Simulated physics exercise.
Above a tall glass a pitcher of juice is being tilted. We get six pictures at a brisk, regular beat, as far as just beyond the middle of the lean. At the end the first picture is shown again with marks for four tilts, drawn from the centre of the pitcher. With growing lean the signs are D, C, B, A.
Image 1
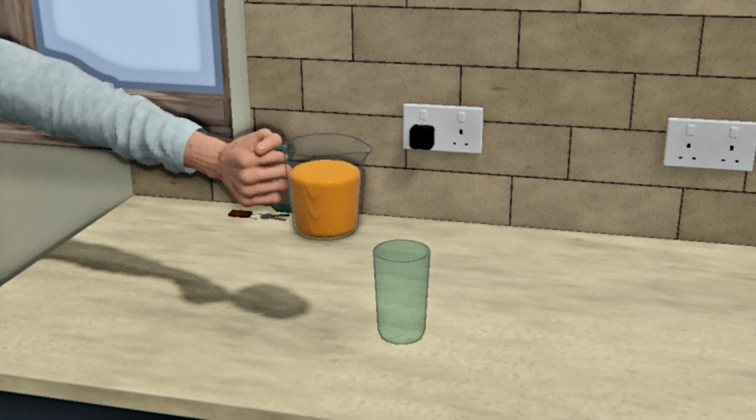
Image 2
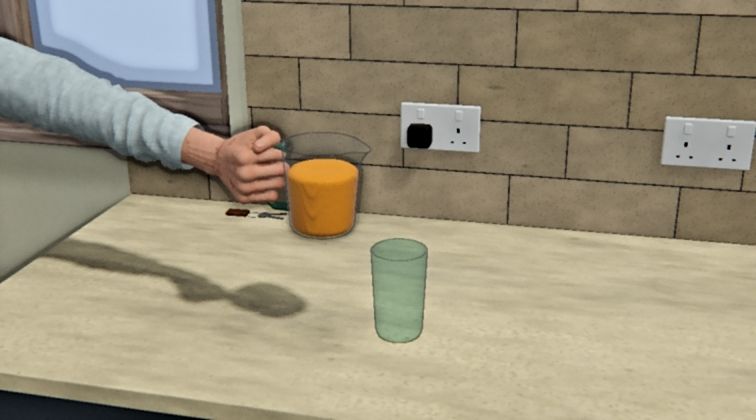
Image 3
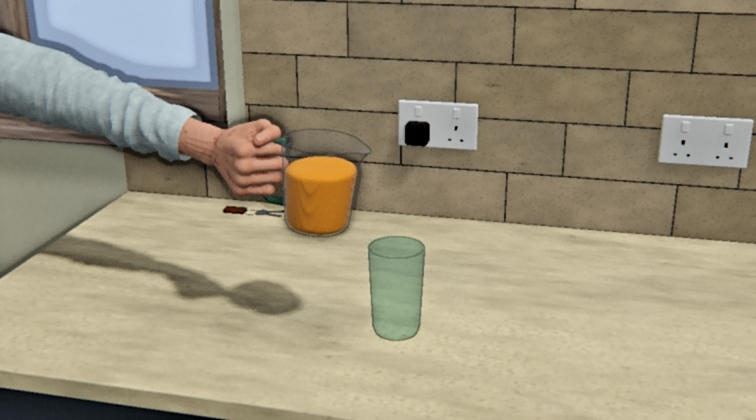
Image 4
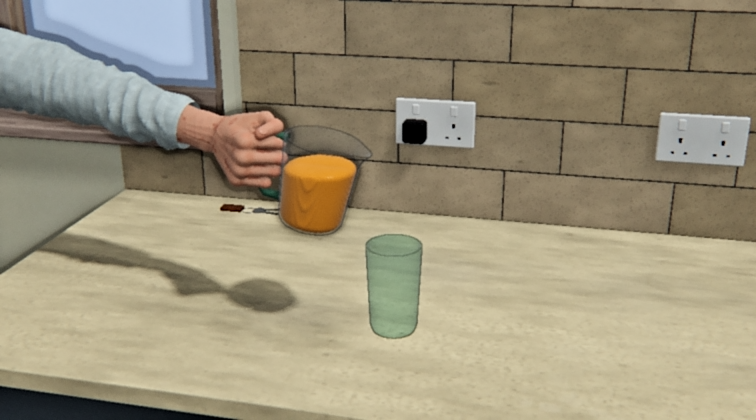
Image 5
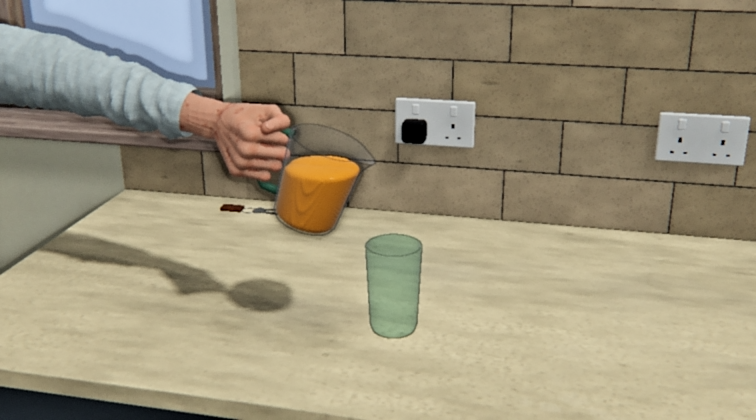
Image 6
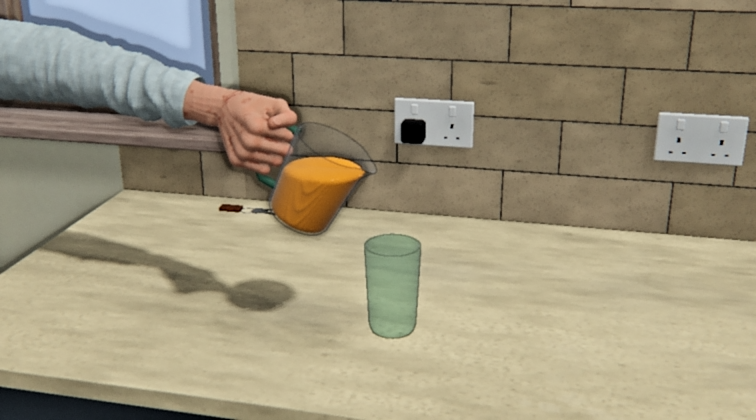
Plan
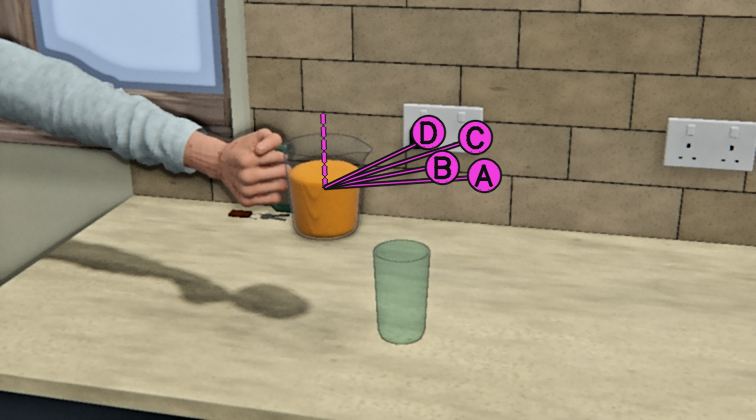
A hand in a pale blue sleeve held a clear pitcher of orange juice upright above a counter, then gradually tilted it to the right, toward an empty green-tinted glass that stayed still.
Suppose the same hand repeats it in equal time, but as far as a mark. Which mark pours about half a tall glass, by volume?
Go for D.
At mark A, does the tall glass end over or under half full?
Over.
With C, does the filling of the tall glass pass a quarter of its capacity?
Yes, clearly.
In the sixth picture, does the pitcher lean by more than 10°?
Yes.
On the marked copy, A at (467, 177); B at (424, 168); C at (459, 143); D at (415, 144).
With A, the tall glass ends with about 90 % of what it can hold; 8 % of the juice is spilt.
With B, the tall glass ends with about 82 % of what it can hold.
With C, the tall glass ends with about 66 % of what it can hold.
With D, the tall glass ends with about 48 % of what it can hold.
